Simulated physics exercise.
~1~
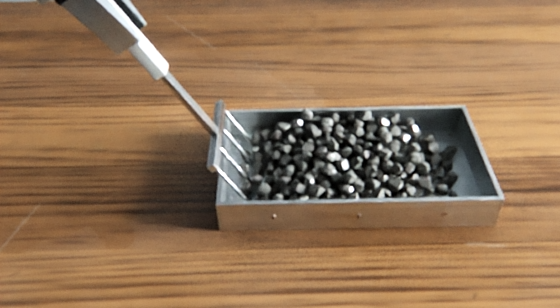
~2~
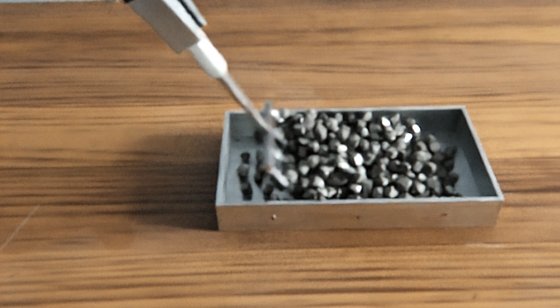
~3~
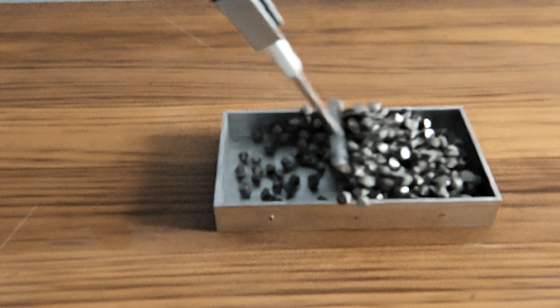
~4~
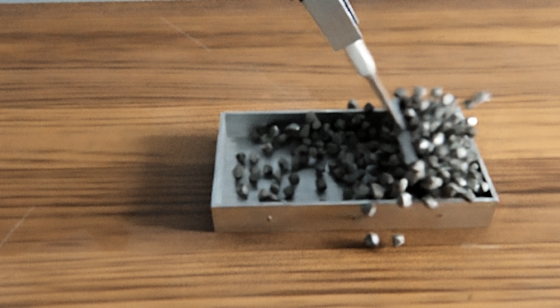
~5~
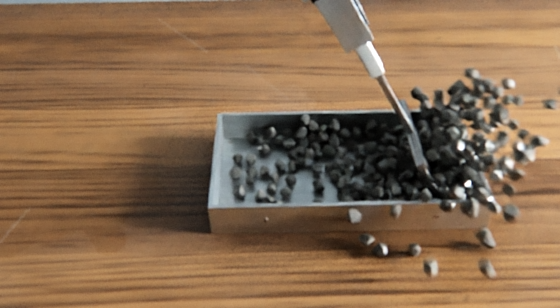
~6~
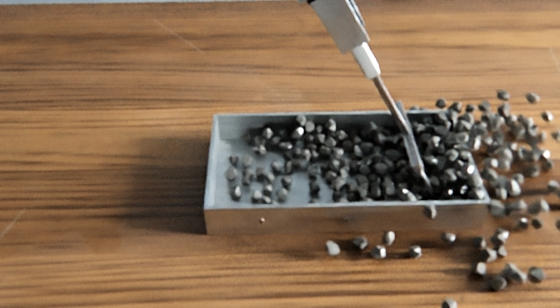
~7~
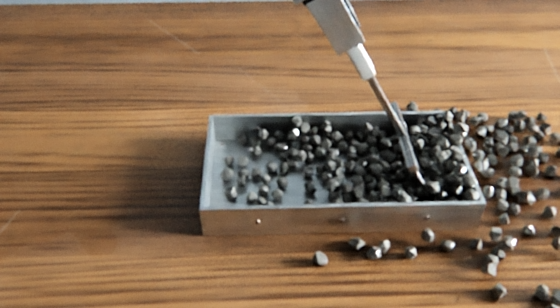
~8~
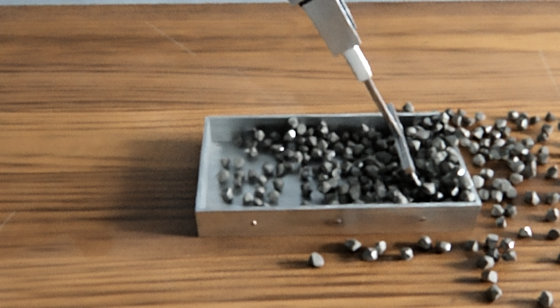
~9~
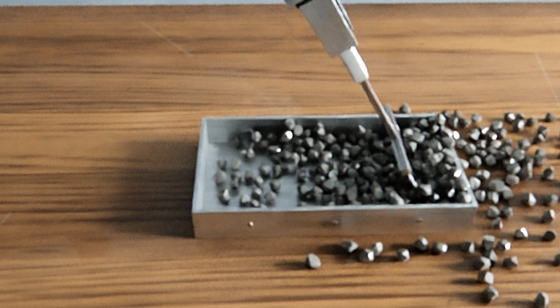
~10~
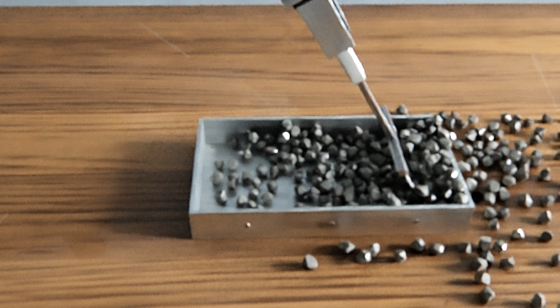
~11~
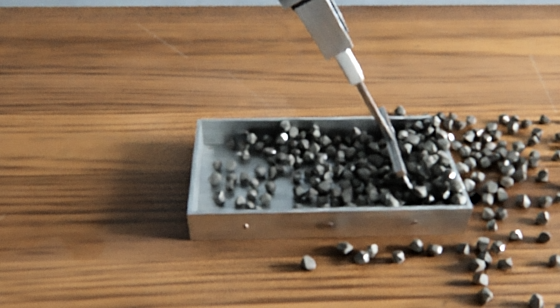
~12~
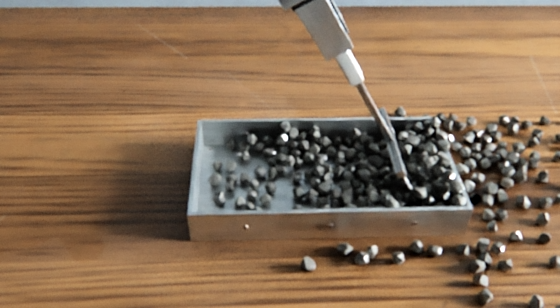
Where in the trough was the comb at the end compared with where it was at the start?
At the start the comb was at the left end of the trough, and by the end it was among the pebbles near the right end.
